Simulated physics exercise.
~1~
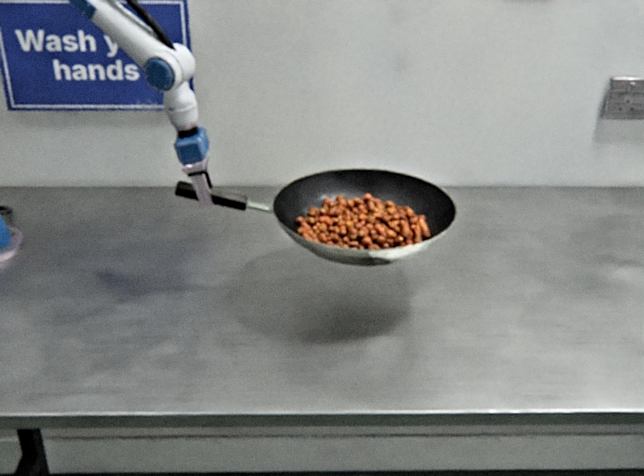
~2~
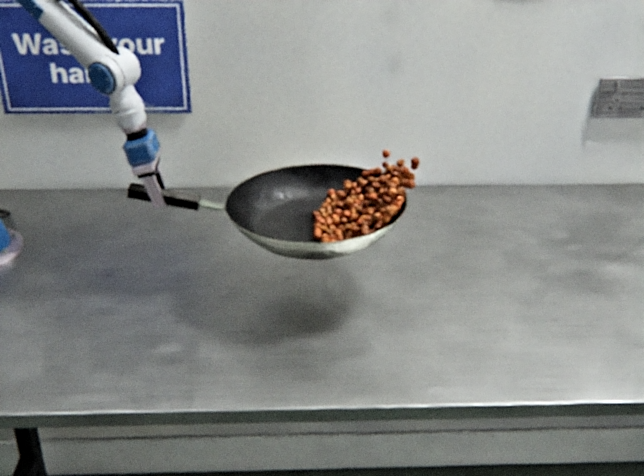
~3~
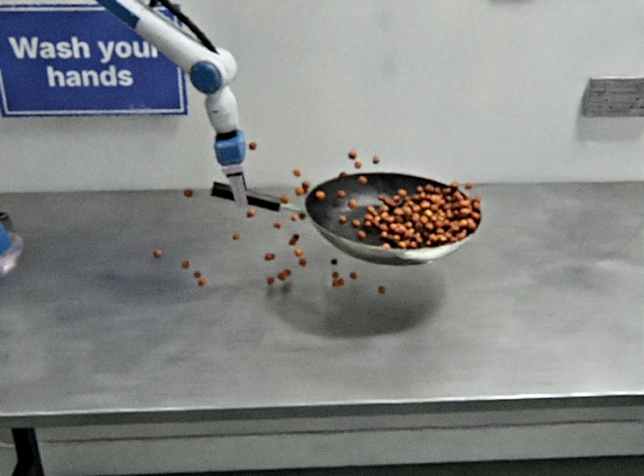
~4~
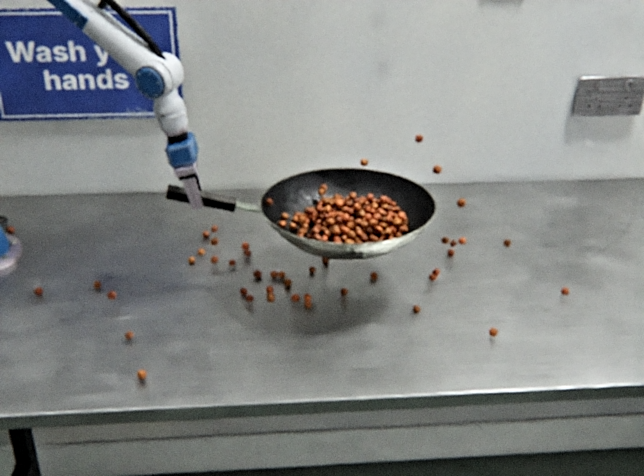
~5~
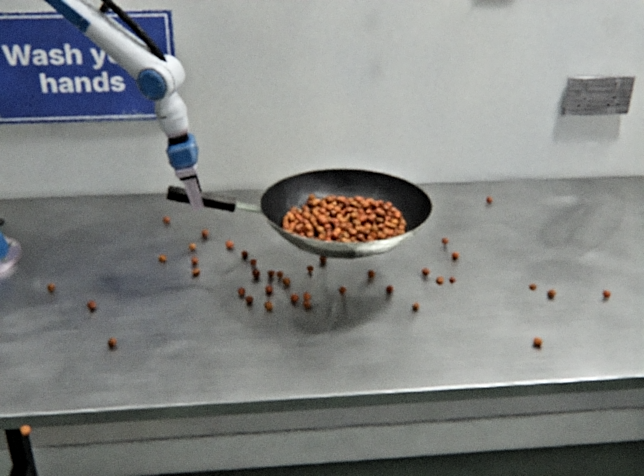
A robot arm jerks a frying pan back and forth, scattering some hazelnuts across the table.
